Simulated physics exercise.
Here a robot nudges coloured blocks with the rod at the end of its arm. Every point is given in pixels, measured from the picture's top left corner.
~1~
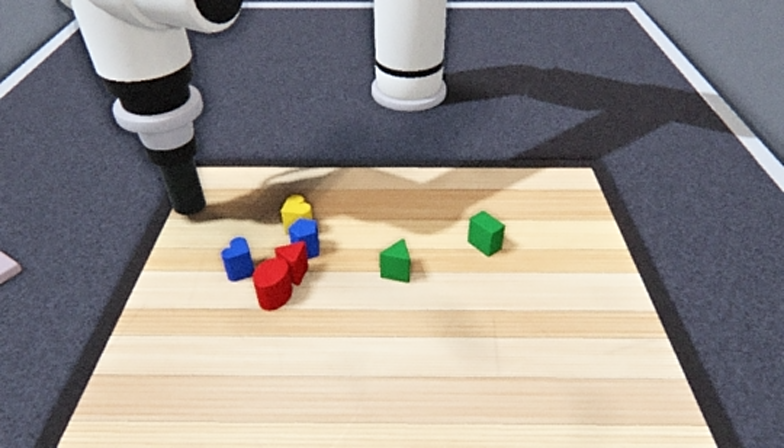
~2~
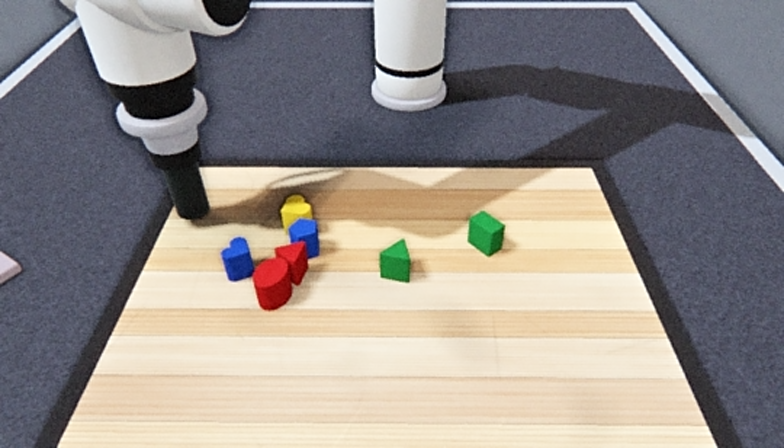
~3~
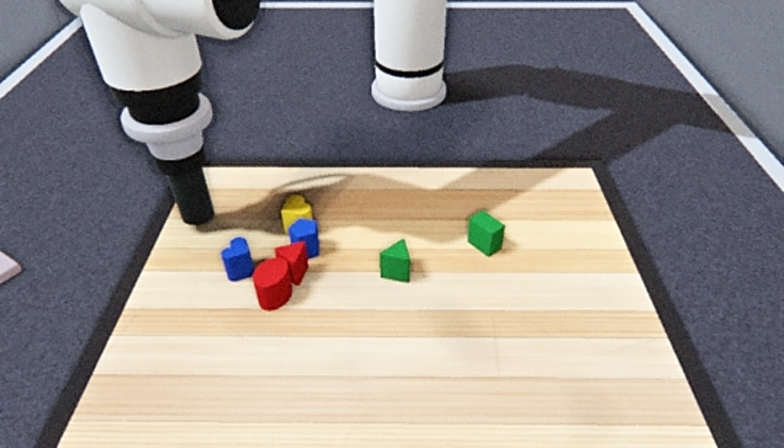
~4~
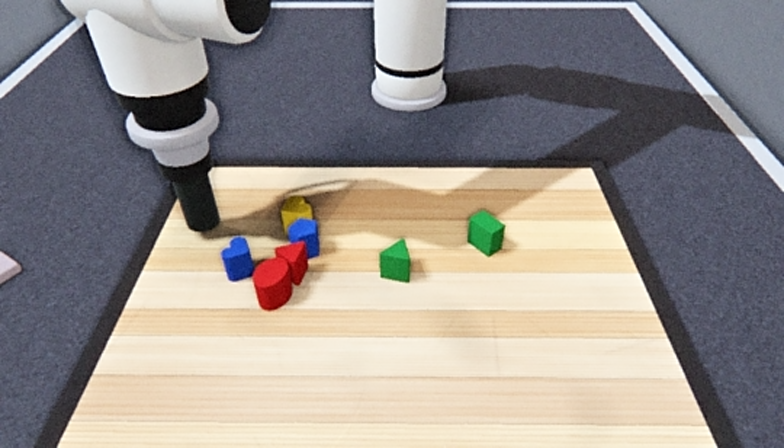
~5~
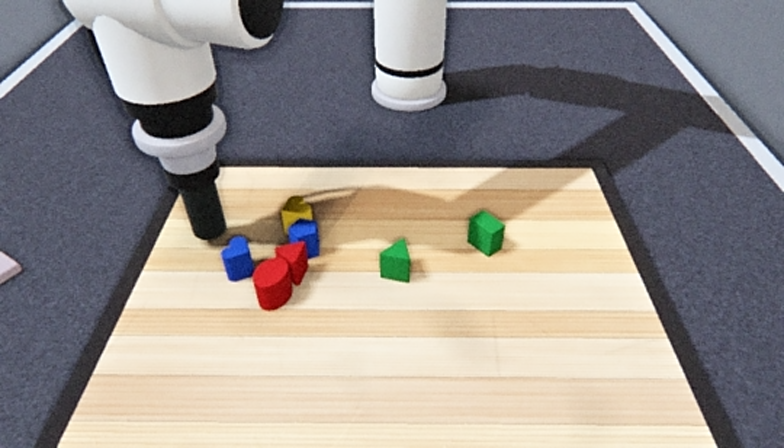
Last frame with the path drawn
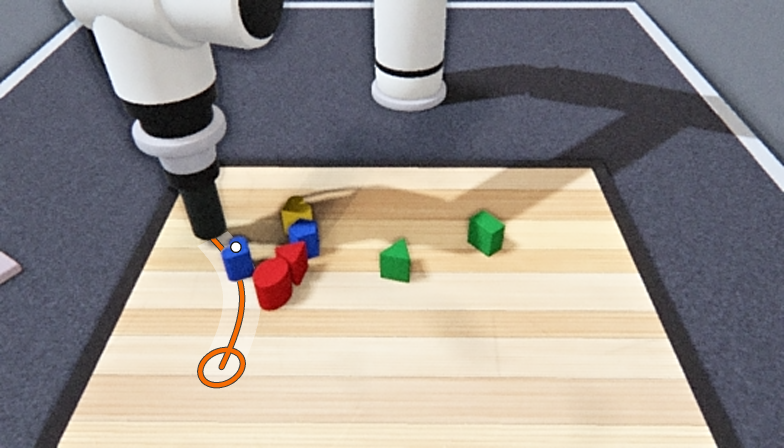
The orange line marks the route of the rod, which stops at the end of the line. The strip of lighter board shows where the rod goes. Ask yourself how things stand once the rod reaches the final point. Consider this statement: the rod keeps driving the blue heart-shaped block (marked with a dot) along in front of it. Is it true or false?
Verdict: False.
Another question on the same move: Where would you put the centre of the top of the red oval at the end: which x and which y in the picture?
Close to (287, 281).
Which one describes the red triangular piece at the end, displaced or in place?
Well, the red triangular piece holds its place.
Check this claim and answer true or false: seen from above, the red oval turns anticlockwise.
The statement is true.
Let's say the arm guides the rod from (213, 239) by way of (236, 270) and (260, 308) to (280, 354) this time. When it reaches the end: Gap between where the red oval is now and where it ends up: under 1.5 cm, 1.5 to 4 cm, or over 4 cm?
More than 4 cm.
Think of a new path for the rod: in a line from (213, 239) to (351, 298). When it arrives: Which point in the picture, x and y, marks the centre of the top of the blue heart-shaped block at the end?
For the centre of its top, I'd go with (246, 258).
Drawn move, from (213, 239) via (236, 270) and (241, 314), ending at (222, 367); the dot is on the blue heart-shaped block.
The first path, step by step. One third of the way, rod at (234, 261); blue heart-shaped block at (247, 260), turned 25° clockwise.
Two thirds of the way, rod at (238, 305); blue heart-shaped block at (261, 297); red oval at (287, 281), turned 50° anticlockwise.
At the end, rod at (218, 358); blue heart-shaped block at (263, 301), turned 25° anticlockwise; red oval at (287, 281), turned 50° anticlockwise; red triangular piece still.
